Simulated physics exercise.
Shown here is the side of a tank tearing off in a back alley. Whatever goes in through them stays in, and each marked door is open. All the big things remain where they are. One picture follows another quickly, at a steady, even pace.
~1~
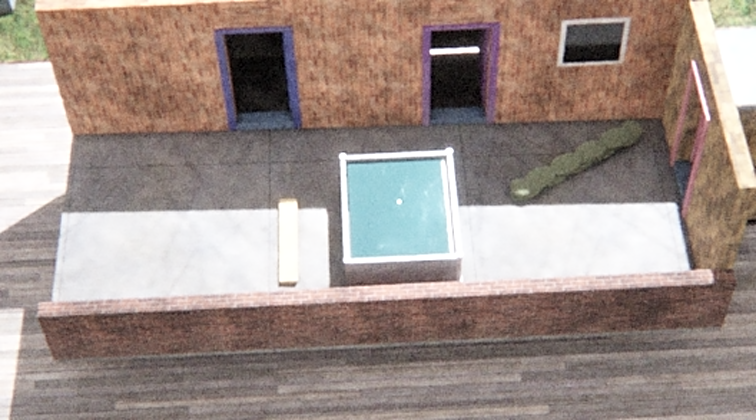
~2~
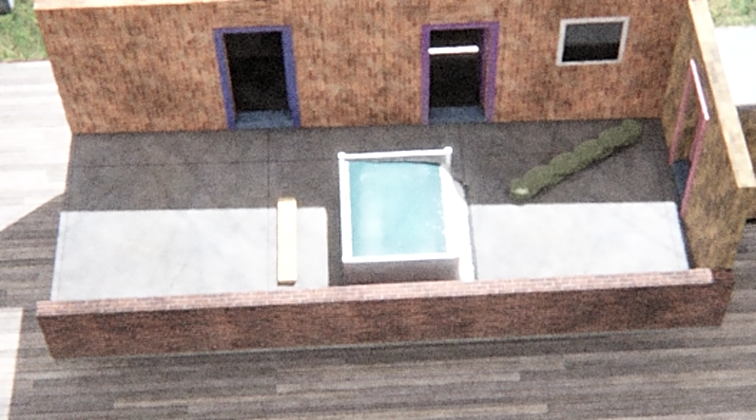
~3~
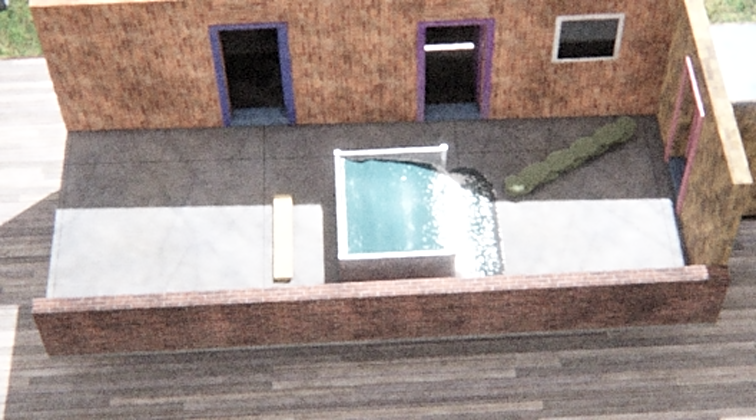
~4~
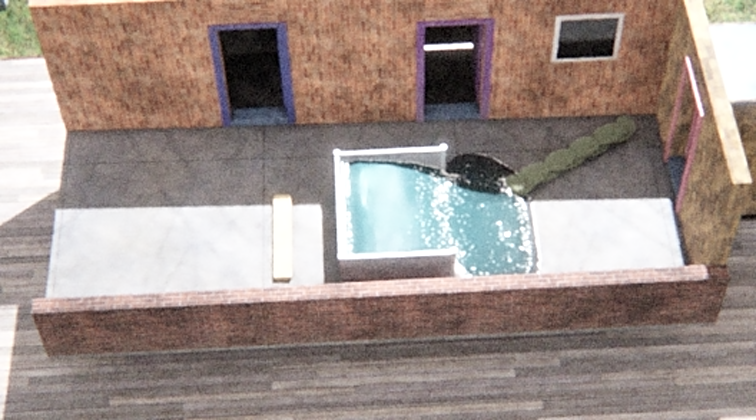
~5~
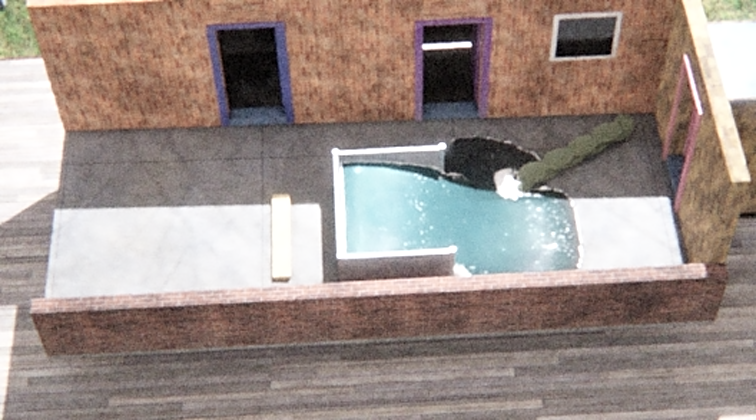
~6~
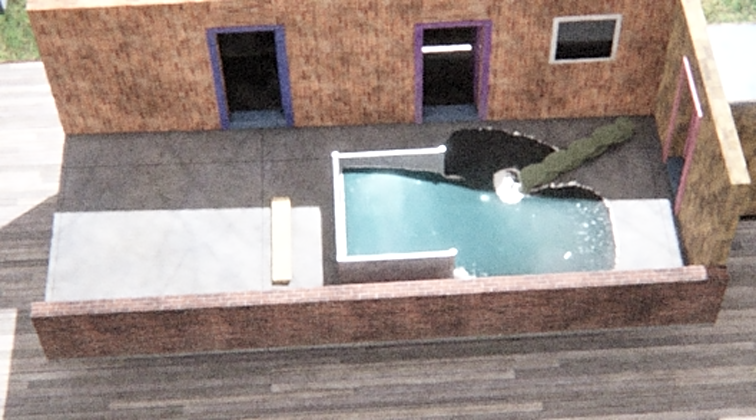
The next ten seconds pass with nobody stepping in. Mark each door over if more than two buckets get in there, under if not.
Purple door: Under, blue door: Under, pink door: Over.
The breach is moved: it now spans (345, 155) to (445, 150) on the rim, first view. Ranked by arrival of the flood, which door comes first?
It's the purple-painted one.
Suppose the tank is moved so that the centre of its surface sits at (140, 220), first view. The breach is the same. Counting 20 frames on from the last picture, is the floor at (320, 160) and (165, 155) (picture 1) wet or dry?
Taking both places in turn, they end up inundated and unaffected.
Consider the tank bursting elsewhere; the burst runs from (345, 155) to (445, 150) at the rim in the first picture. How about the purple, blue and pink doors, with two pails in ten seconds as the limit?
Purple door: Beyond the mark; blue door: Short of the mark; pink door: Short of the mark.
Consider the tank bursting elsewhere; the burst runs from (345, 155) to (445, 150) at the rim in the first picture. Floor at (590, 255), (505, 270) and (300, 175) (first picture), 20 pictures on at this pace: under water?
Taking the three spots as listed, they end up spared, spared and inundated.
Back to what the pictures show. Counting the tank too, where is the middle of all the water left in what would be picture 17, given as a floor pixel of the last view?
Centre: Close to (558, 228).
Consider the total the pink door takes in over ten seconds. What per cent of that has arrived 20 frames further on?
Roughly 50 percent.
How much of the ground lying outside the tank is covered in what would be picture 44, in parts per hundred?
Estimated share: About 50 %.
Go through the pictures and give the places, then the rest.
In the first picture, still water in the open tank at (400, 209).
In the second picture, the front is at a hidden place, out from the gap at (450, 222).
In the third picture, water pours out at (446, 221) and has run to a hidden place.
In the fourth picture, the front is at (487, 161), out from the gap at (446, 222).
In the fifth picture, the front is at (574, 265), out from the gap at (444, 222).
In the sixth picture, water pours out at (444, 225) and has run to (612, 253).
A moment on, water covers 35 % of the floor; the purple door wet at the sill, nothing in, the blue door not reached, the pink door under two buckets in.
Next, water covers 35 % of the floor; the purple door wet at the sill, nothing in, the blue door not reached, the pink door over two buckets in.
Then, water covers 40 % of the floor; the purple door wet at the sill, nothing in, the blue door not reached, the pink door far over two buckets in.
Later, water covers 50 % of the floor; the purple door wet at the sill, nothing in, the blue door not reached, the pink door far over two buckets in.
In the end, water covers 70 % of the floor; the purple door wet at the sill, nothing in, the blue door wet at the sill, nothing in, the pink door far over two buckets in.
